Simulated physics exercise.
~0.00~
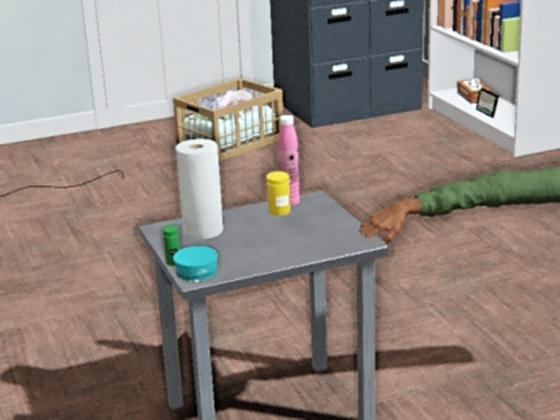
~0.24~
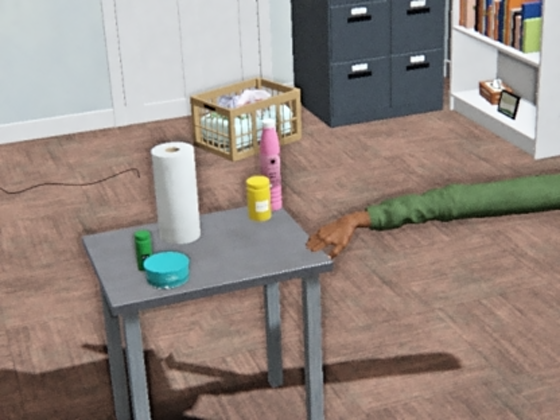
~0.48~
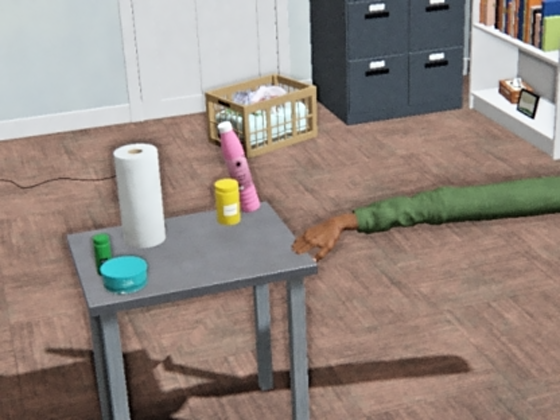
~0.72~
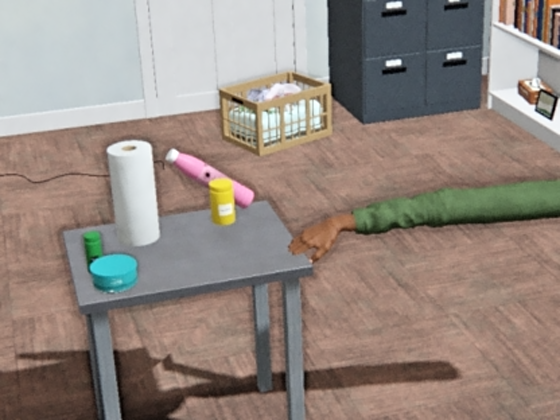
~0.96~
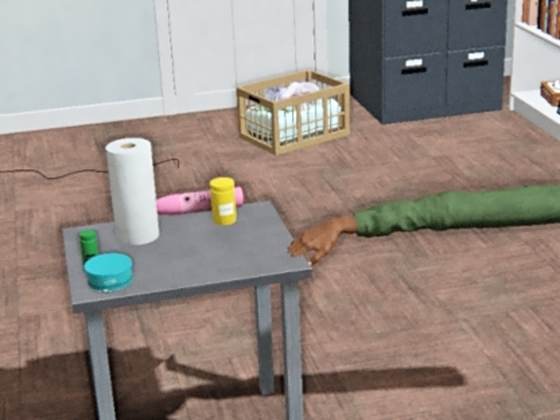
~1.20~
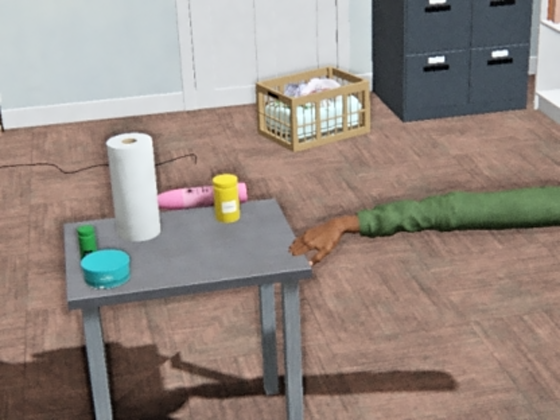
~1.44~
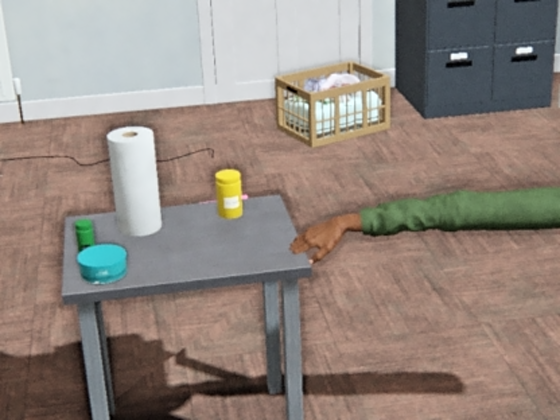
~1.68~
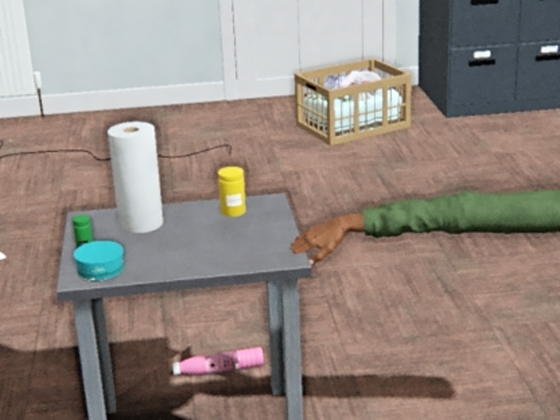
A small gray table slid left with a hand at its right edge, and the pink bottle tipped over, rolled off the back and ended up on the floor underneath, while the paper roll, yellow jar, turquoise tub and green shaker stayed on top.
